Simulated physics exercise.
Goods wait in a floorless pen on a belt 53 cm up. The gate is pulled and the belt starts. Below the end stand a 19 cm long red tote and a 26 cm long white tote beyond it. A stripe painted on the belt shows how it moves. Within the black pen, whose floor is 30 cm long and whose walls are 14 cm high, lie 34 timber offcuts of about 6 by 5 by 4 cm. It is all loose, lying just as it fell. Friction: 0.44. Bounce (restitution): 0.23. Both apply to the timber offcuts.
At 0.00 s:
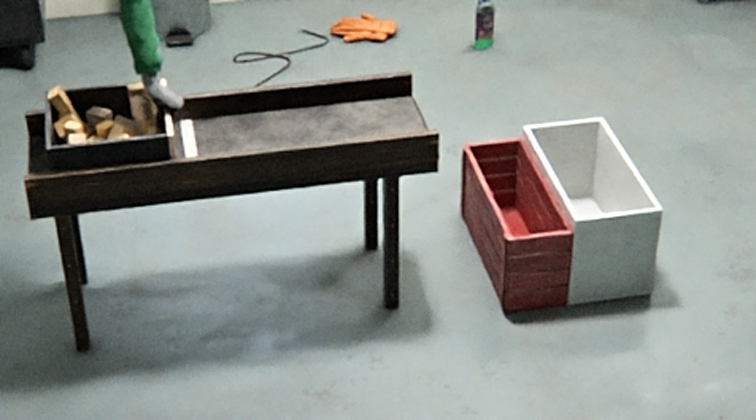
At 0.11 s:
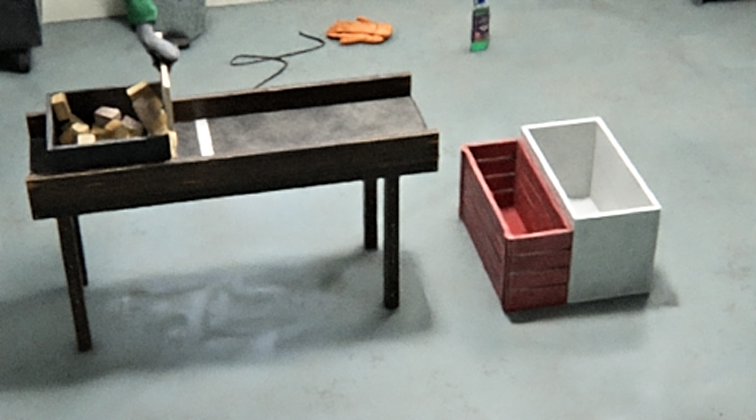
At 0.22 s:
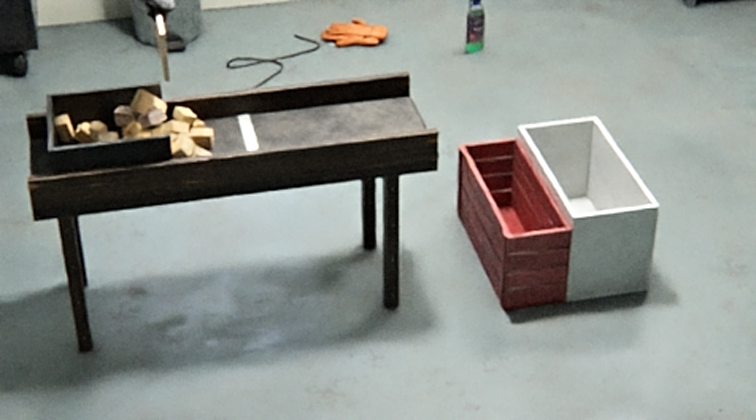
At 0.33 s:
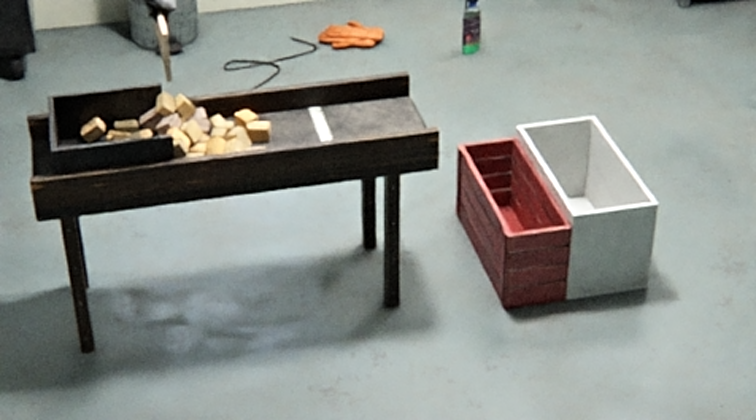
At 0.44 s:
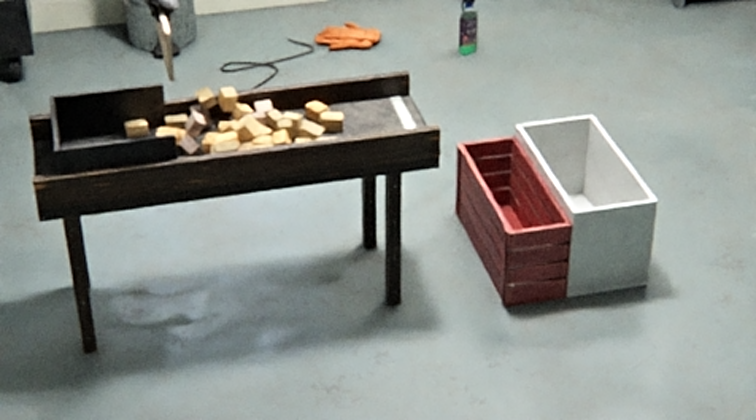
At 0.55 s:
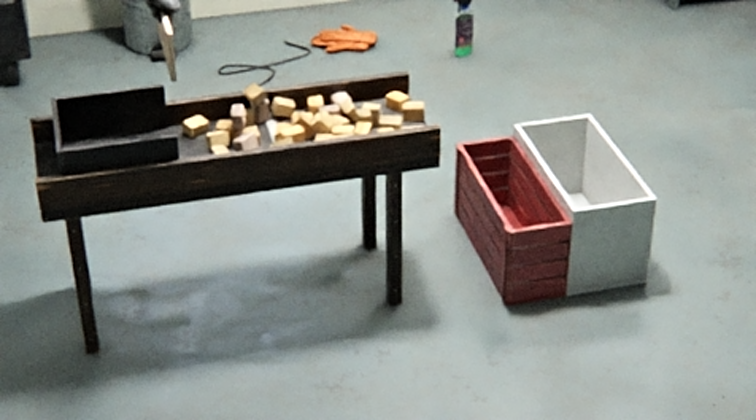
On a dark belt, a gloved hand lifts the pen's gate and wooden blocks ride out rightward, spreading.
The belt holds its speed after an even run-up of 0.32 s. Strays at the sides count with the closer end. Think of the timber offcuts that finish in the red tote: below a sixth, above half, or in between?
Once things settle, the red tote has below one sixth of them.
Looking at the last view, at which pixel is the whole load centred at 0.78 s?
(482, 113).
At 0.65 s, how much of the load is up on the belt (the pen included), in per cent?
It works out to around 75 percent.
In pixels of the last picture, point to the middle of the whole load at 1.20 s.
Somewhere near (590, 229) in pixels.
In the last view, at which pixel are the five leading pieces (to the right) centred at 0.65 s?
(474, 118).
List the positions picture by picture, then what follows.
In the first frame (each is followed by its nearest rim corner in this view; the camera moves round a little), black pen, (51, 147); red tote, (513, 239); 0 cm of belt gone by; none out.
In the second frame, black pen, (53, 148); 4 cm of belt gone by.
In the third frame, black pen, (54, 149); 17 cm of belt gone by; 7 out, the lowest offcut at (192, 127).
In the fourth frame, black pen, (56, 149); 38 cm of belt gone by; 18 out, the lowest offcut at (199, 143).
In the fifth frame, black pen, (59, 149); 62 cm of belt gone by; 30 out, the lowest offcut at (260, 135).
In the sixth frame, black pen, (62, 150); red tote, (514, 231); 87 cm of belt gone by; 34 out, the lowest offcut at (251, 137).
After 0.65 s, 25 on the belt and 9 in the air.
After 0.78 s, 1 in the white tote, 10 on the belt and 23 in the air.
After 0.97 s, 23 in the white tote and 11 in the air.
When it is over (at 1.20 s), 34 in the white tote. Asked share, 0 of 34, 0 per cent.
